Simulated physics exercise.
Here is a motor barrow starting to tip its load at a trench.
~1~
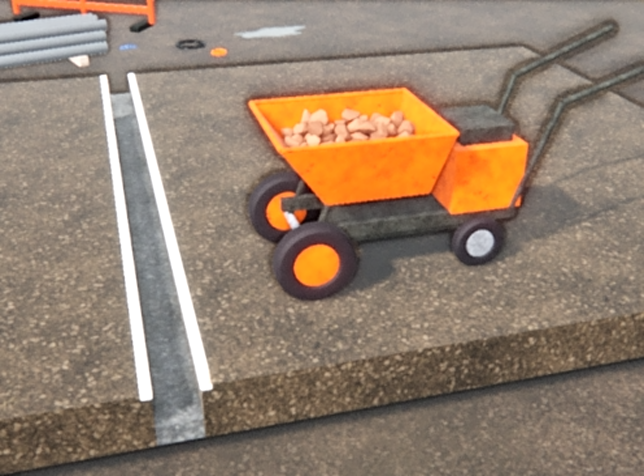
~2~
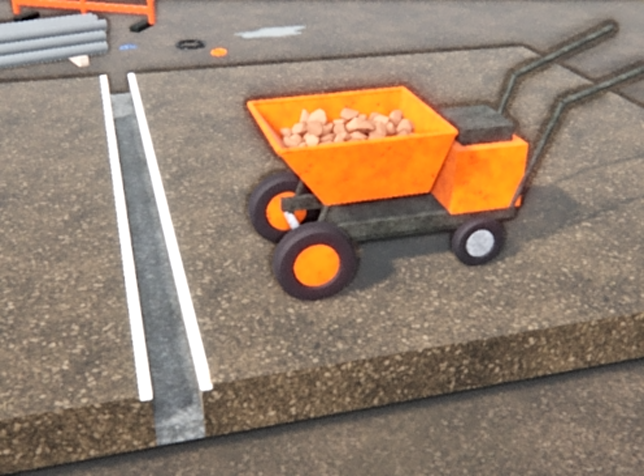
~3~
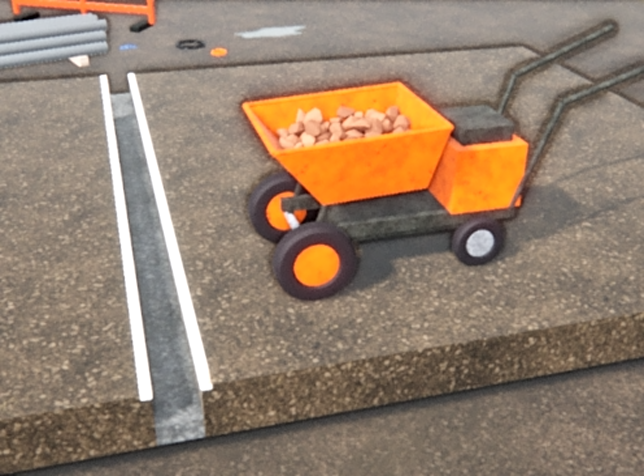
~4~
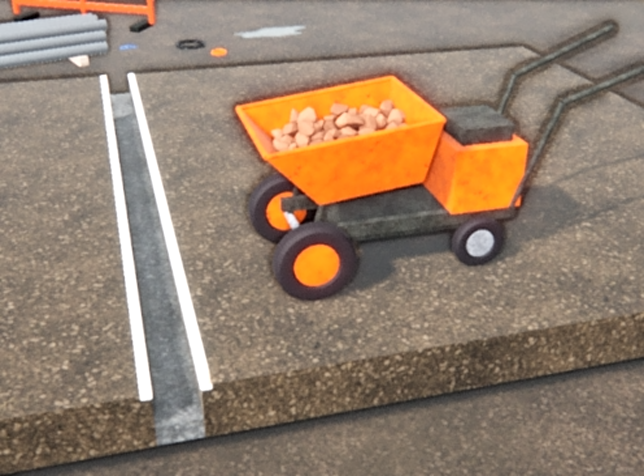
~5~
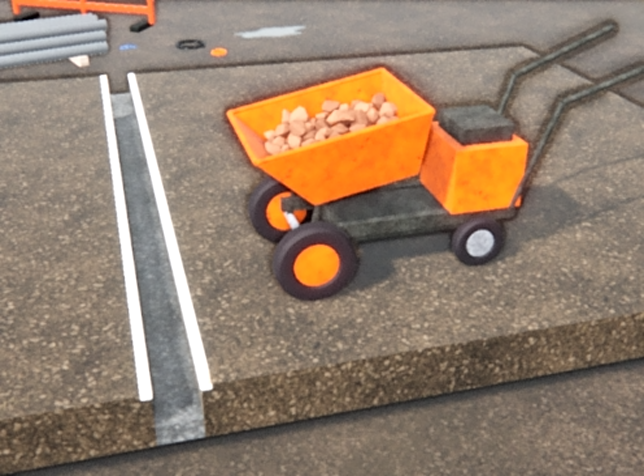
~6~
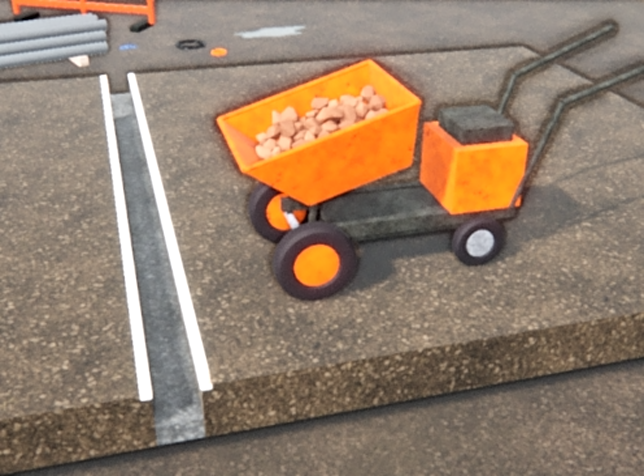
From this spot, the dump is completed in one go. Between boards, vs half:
The amount in the trench exceeds half.
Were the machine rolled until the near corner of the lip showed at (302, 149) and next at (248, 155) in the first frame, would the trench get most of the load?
First spot the bulk of it, second spot a minority of it.
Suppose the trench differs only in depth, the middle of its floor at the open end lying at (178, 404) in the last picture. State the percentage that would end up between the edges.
Estimated share: Approx. 50 %.
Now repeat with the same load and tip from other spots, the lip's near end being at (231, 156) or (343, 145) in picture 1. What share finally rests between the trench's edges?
Roughly 0 per cent first, then roughly 40 per cent.
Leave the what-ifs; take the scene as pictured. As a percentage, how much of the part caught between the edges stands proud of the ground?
Roughly 30 percent of them.
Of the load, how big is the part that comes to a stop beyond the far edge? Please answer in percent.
Roughly 20 per cent of the load.
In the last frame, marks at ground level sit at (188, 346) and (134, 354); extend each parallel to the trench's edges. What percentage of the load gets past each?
Close to 90 per cent, then close to 20 per cent.
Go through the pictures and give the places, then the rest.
In the first picture, lip of the skip at (282, 151), level; top of the load at (355, 125), lumps of rubble; first edge of the trench at (196, 344); far edge at (140, 352), the trench under half as wide as the skip, and about as deep as wide.
In the second picture, lip of the skip at (280, 152), level; top of the load at (366, 127).
In the third picture, lip of the skip at (275, 154), tipped barely; top of the load at (352, 136).
In the fourth picture, lip of the skip at (267, 158), tipped a little; top of the load at (368, 125).
In the fifth picture, lip of the skip at (257, 163), tipped a little; top of the load at (360, 120).
In the sixth picture, lip of the skip at (245, 170), tipped clearly; top of the load at (359, 122); first edge of the trench at (196, 344); far edge at (140, 352).
Soon, skip tipped steeply; all in the skip.
A while on, skip tipped right over; most in the skip; about a quarter in or heaped over the trench; a stray few beyond it; a stray few falling.
Towards the end, skip tipped right over; a small part in the skip; a stray few short of the trench; about two thirds in or heaped over the trench; about a quarter beyond it.
Finally, skip tipped right over; a small part in the skip; a stray few short of the trench; about two thirds in or heaped over the trench; about a quarter beyond it.
